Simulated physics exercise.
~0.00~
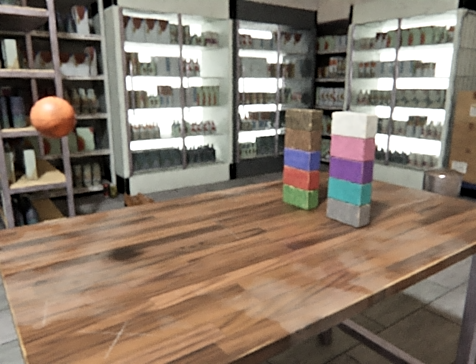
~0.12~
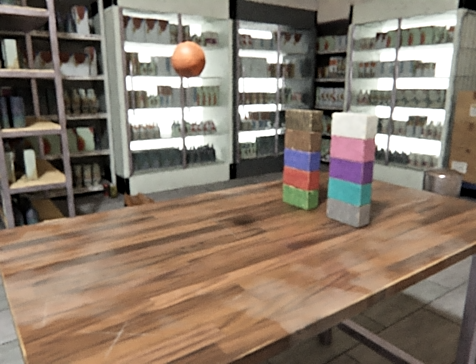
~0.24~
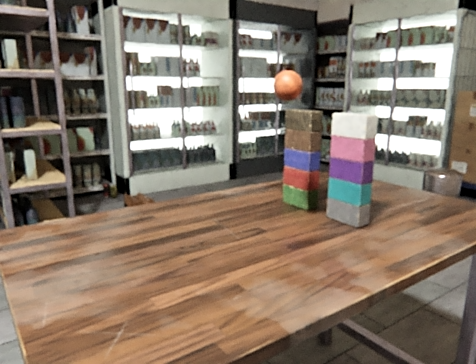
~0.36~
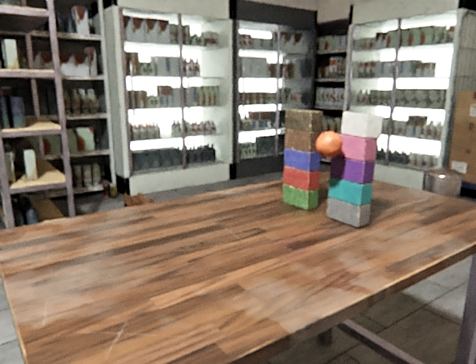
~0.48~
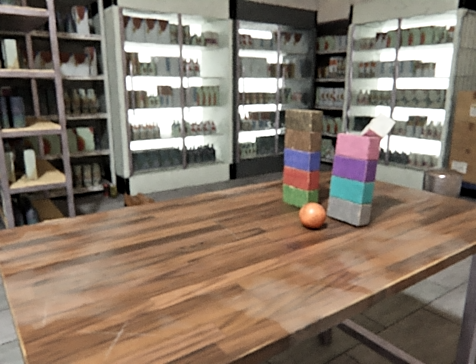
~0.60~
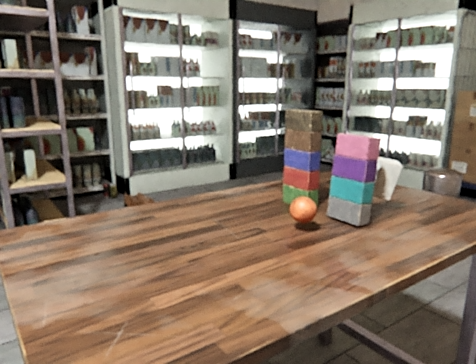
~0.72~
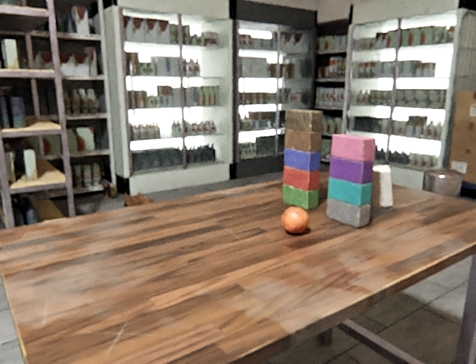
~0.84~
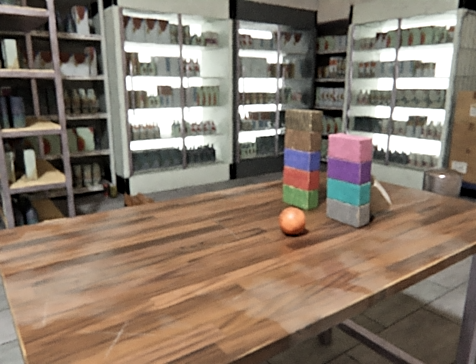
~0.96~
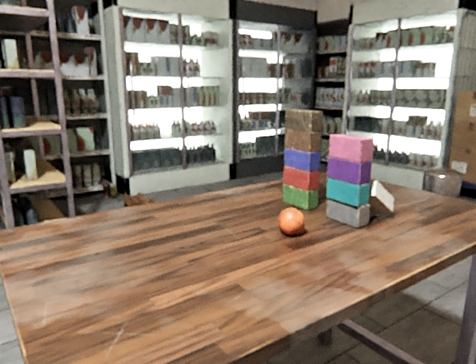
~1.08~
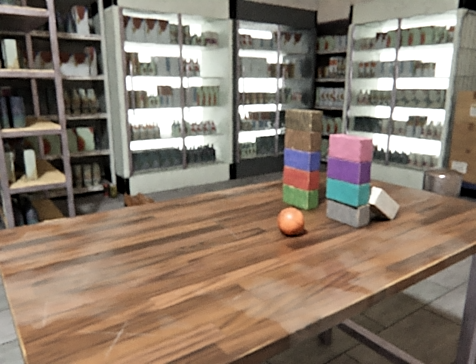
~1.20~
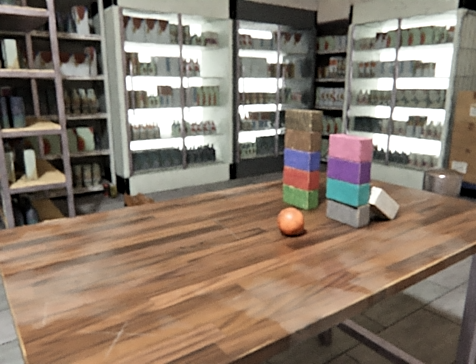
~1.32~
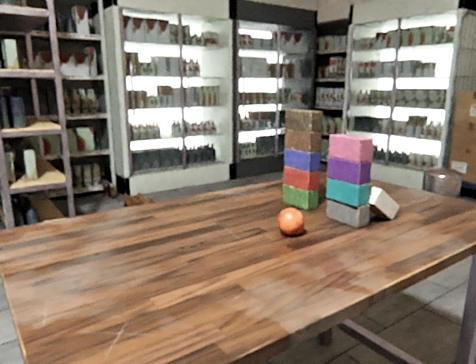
A shop-like room with lit shelves of small goods along the back is seen from slightly above a wooden table, the view fixed. Two stacks of coloured blocks stand side by side toward the right of the table, the right one topped by a white block. An orange ball flies in from the left, arcs over the table and drops against the stacks near their upper part. The white block tips off behind the right stack, while the ball falls to the tabletop, bounces slightly and rolls a little left. It settles in front of the stacks, which remain standing, with the white block lying beside them on the right.
